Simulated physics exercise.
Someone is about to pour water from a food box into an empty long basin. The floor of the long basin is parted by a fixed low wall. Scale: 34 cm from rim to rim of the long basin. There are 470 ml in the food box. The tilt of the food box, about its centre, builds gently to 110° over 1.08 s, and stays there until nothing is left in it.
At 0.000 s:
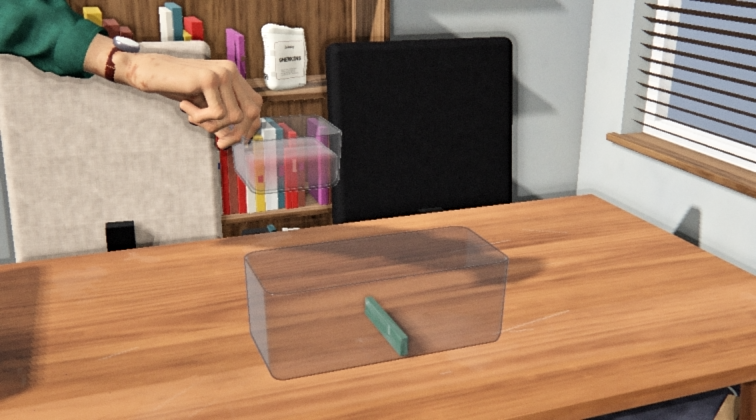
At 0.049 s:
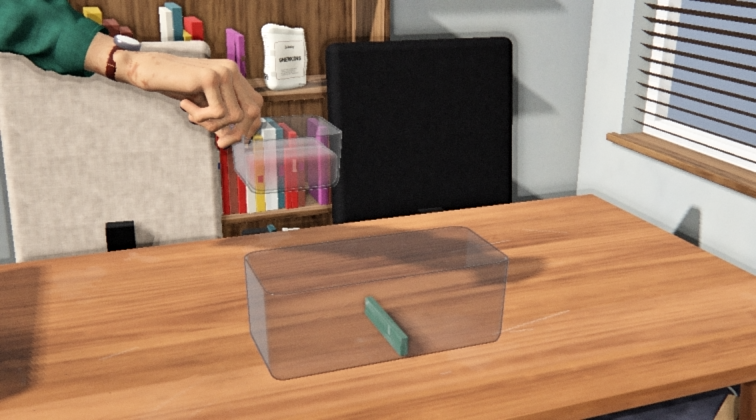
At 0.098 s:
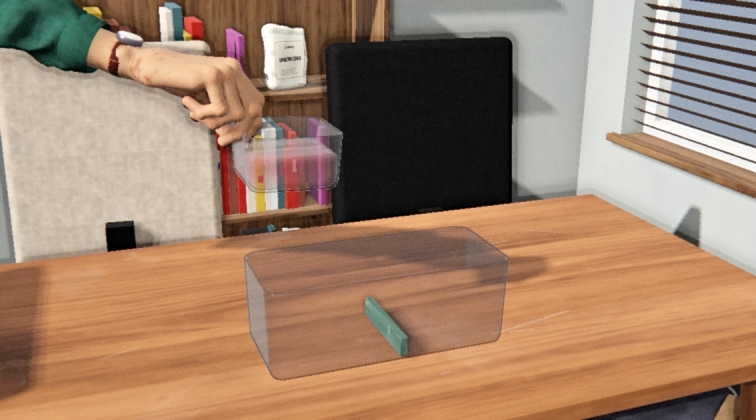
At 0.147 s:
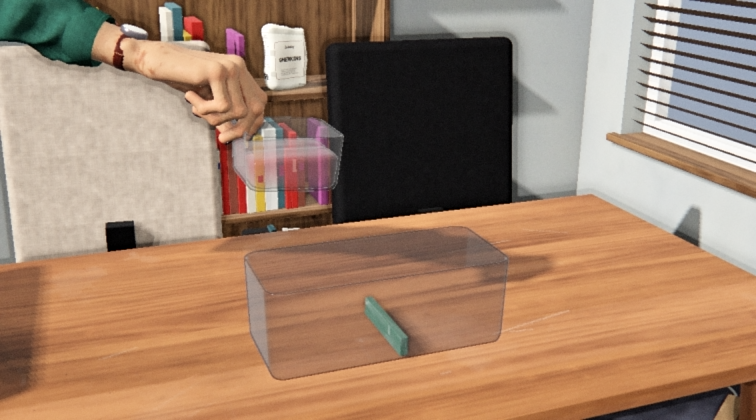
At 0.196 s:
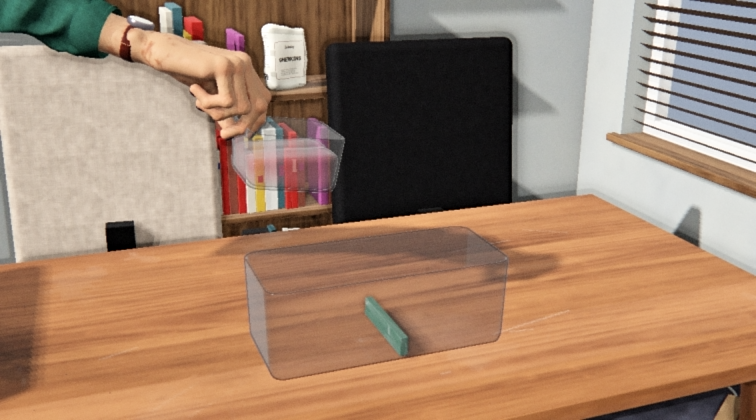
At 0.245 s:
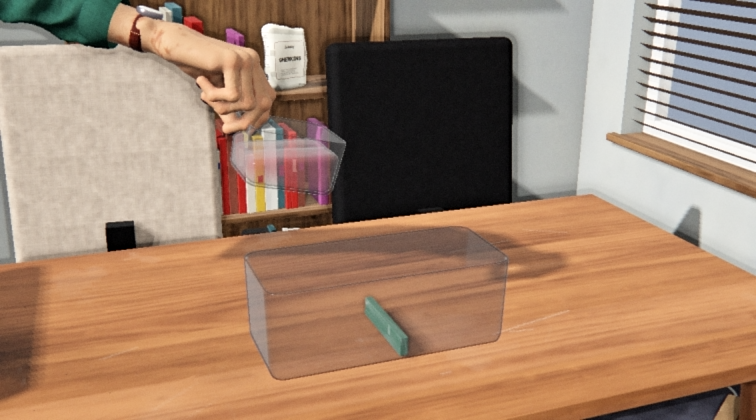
A hand holding a clear food box of water above an empty long basin on a wooden table, gently tilting it rightward.
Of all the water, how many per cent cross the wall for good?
Roughly 27 per cent is past the wall.
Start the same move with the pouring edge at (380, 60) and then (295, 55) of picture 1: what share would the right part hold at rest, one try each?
First 85, then 10 per cent.
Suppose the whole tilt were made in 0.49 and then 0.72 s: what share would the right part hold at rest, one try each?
In turn about 20 and 20 per cent.
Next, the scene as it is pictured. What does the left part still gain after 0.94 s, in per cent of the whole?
Near 18 in a hundred.
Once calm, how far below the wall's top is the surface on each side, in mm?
Some 16 mm on the left and 22 mm on the right.
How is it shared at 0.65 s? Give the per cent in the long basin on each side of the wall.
Near 5 on the left, 0 on the right.
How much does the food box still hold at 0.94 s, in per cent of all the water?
About 10 per cent.
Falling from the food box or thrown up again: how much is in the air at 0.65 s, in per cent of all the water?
Some 38 per cent.
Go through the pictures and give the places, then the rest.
It leans 0°; its right rim is at (330, 125); the water meets the walls at (240, 152) and (326, 145); the long basin's rim runs from (254, 275) to (487, 243); the wall's top is at (385, 317), in the first picture.
It leans 1°; its right rim is at (330, 126); the water meets the walls at (240, 153) and (326, 145), in the second picture.
It leans 2°; its right rim is at (331, 127); the water meets the walls at (240, 152) and (326, 145), in the third picture.
It leans 5°; its right rim is at (332, 129); the water meets the walls at (240, 152) and (326, 146), in the fourth picture.
It leans 9°; its right rim is at (333, 132); the water meets the walls at (240, 152) and (327, 146), in the fifth picture.
It leans 13°; its right rim is at (334, 136); the water meets the walls at (240, 152) and (327, 147), in the sixth picture.
After 0.65 s the tilt is 72° and 57 per cent is still to pour, 5 is left of the wall and 0 right of it.
After 0.94 s the tilt is 105° and 10 per cent is still to pour, 53 is left of the wall and 24 right of it.
After 1.25 s the tilt is 110° and 0 per cent is still to pour, 72 is left of the wall and 27 right of it.
After 1.58 s the tilt is 110° and 0 per cent is still to pour, 71 is left of the wall and 27 right of it.
In the end 71 per cent lies left of the wall, 27 right of it and 1 outside.
